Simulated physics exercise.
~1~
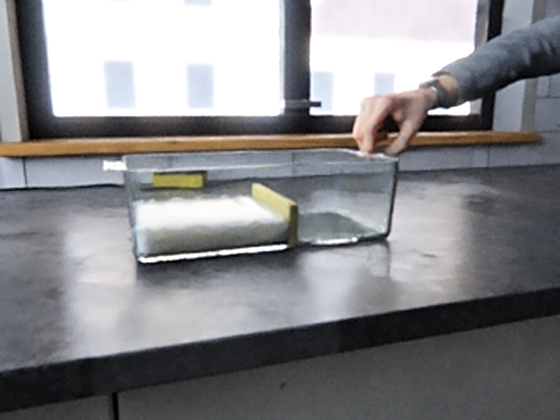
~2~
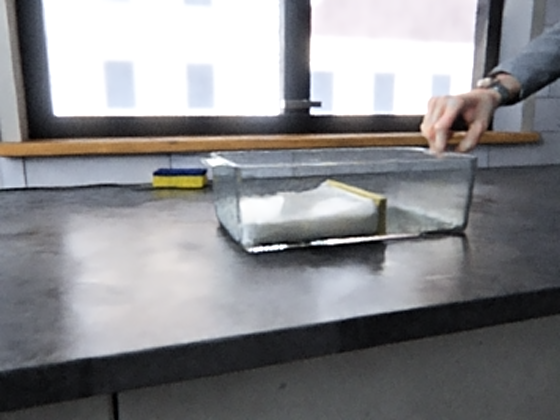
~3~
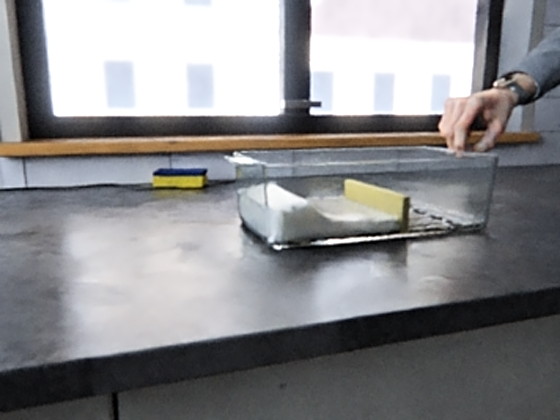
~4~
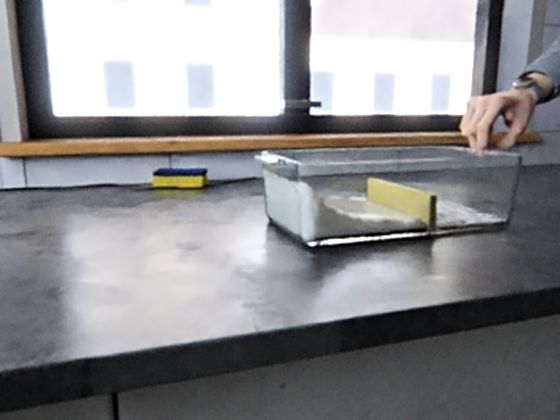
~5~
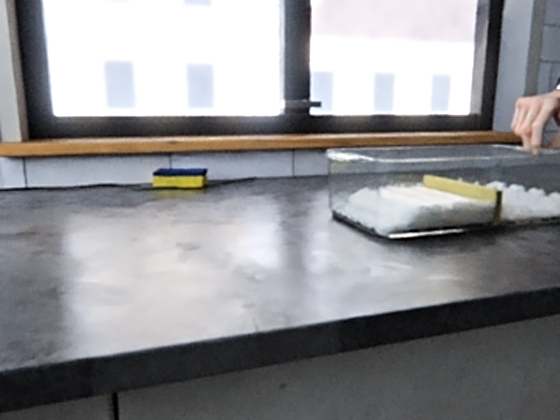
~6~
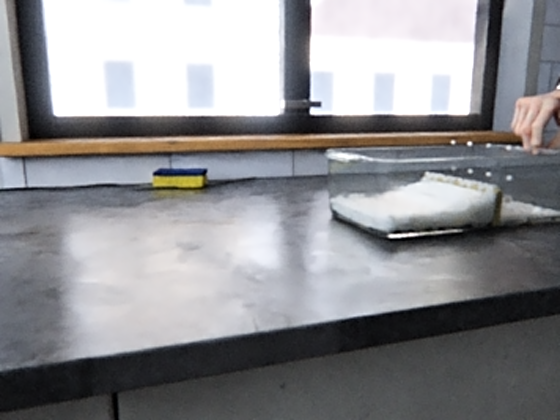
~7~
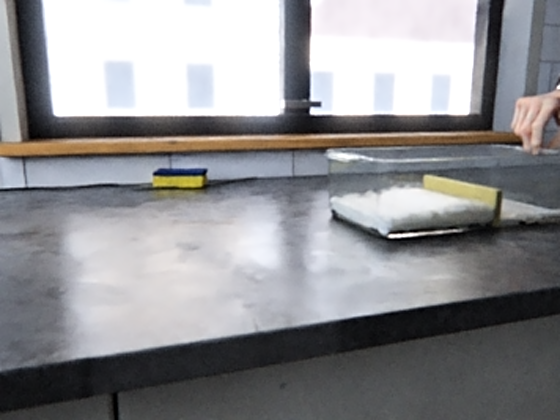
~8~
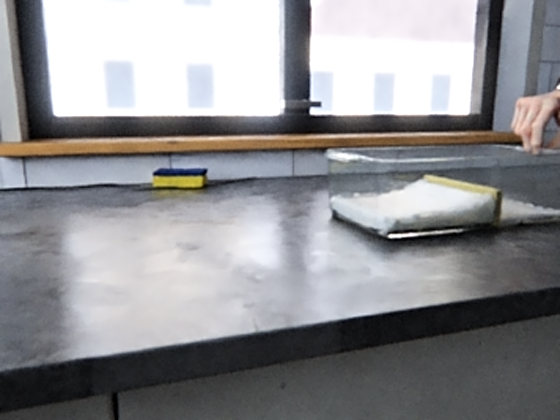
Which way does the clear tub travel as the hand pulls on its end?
It moves to the right along the counter, then stays there with the hand still on it.
